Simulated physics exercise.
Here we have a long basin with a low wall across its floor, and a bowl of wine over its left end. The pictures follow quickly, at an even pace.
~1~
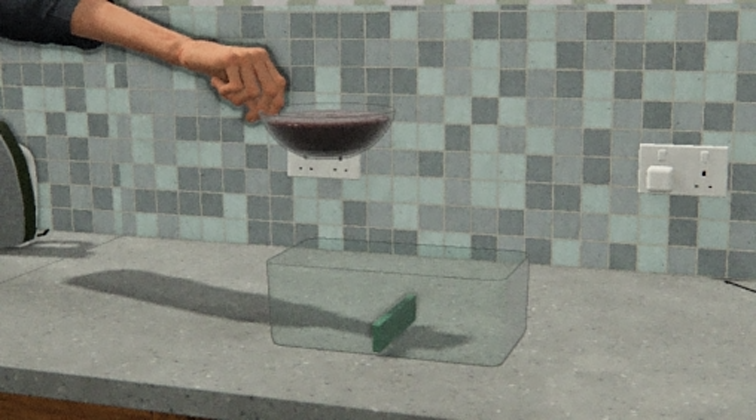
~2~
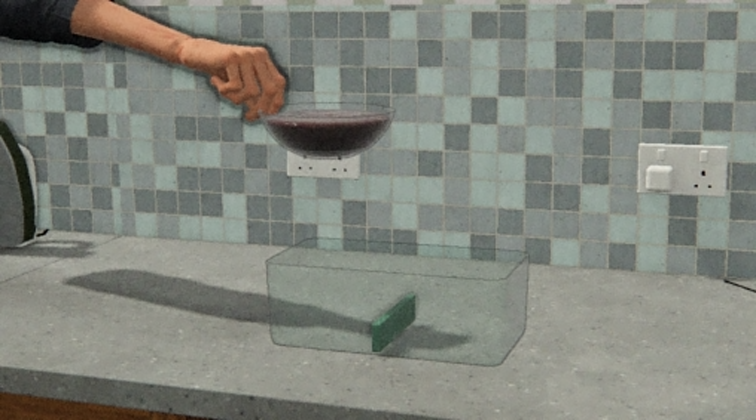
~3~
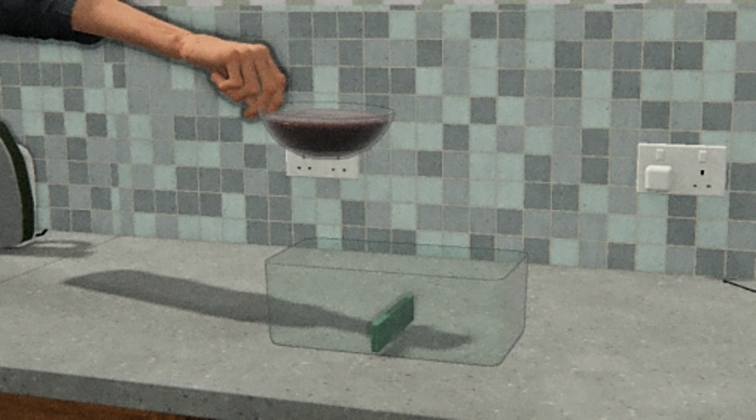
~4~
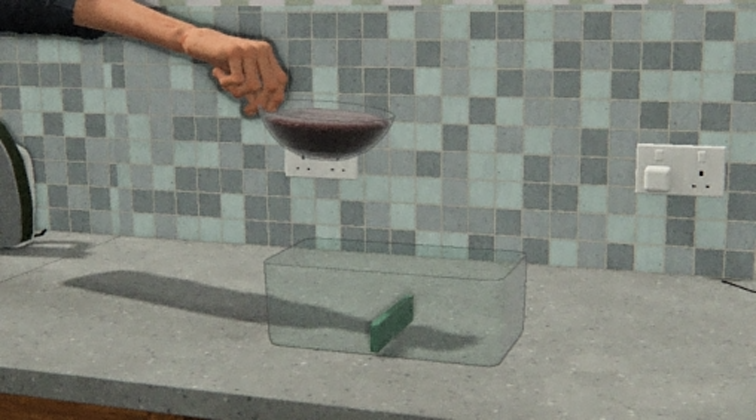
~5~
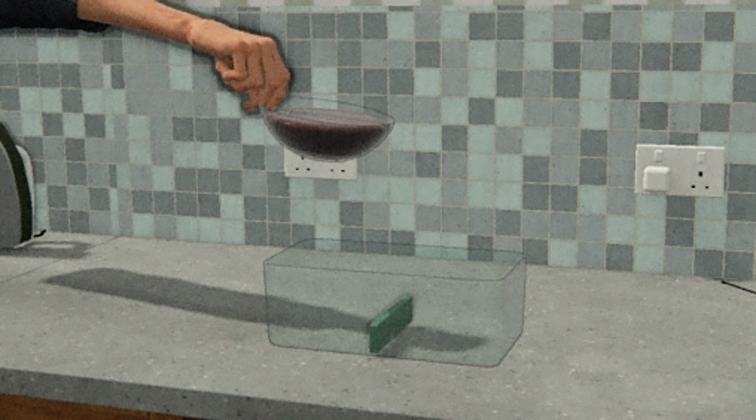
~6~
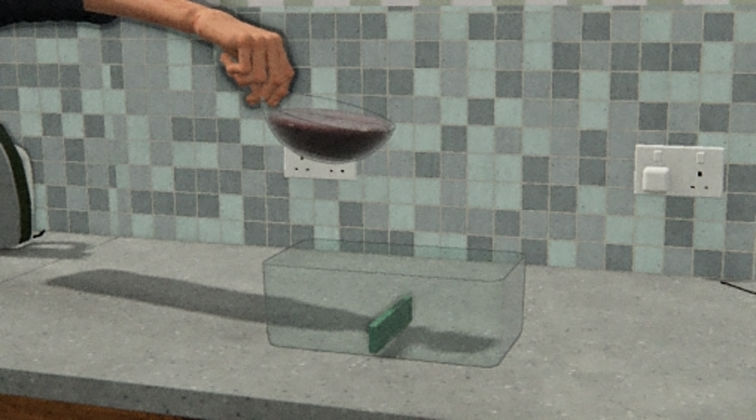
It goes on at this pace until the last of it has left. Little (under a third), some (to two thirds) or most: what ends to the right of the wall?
In the end over two thirds is right of the wall.
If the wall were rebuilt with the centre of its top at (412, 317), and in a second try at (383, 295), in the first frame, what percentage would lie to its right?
Roughly 65 per cent, and 90 per cent.
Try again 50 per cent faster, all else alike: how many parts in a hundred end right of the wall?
Near 70 %.
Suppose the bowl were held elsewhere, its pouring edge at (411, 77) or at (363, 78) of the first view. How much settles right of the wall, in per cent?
About 75 and 70 per cent.
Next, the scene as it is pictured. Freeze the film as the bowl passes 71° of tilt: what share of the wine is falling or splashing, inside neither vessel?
About 55 per cent.
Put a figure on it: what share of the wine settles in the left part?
Near 20 %.
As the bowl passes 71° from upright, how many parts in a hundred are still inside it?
About 20 per cent.
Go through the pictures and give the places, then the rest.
Tilt 0°; pouring edge (392, 113); surface from (272, 116) to (390, 119); the long basin's rim runs from (287, 251) to (519, 267); the wall's top is at (395, 310), in the first frame.
Tilt 1°; pouring edge (391, 114); surface from (271, 115) to (390, 119), in the second frame.
Tilt 2°; pouring edge (391, 116); surface from (270, 114) to (389, 120), in the third frame.
Tilt 5°; pouring edge (391, 120); surface from (271, 112) to (389, 122), in the fourth frame.
Tilt 9°; pouring edge (391, 125); surface from (272, 111) to (389, 125), in the fifth frame.
Tilt 14°; pouring edge (391, 132); surface from (274, 111) to (391, 127), in the sixth frame.
A moment on, the bowl is tipped part way and 20 per cent is still to pour, 0 is left of the wall and 23 right of it.
Next, the bowl is tipped on its side and 0 per cent is still to pour, 15 is left of the wall and 75 right of it.
Then the bowl is tipped on its side and 0 per cent is still to pour, 20 is left of the wall and 78 right of it.
Later the bowl is tipped on its side and 0 per cent is still to pour, 21 is left of the wall and 77 right of it.
In the end 21 per cent lies left of the wall, 77 right of it and 2 outside.
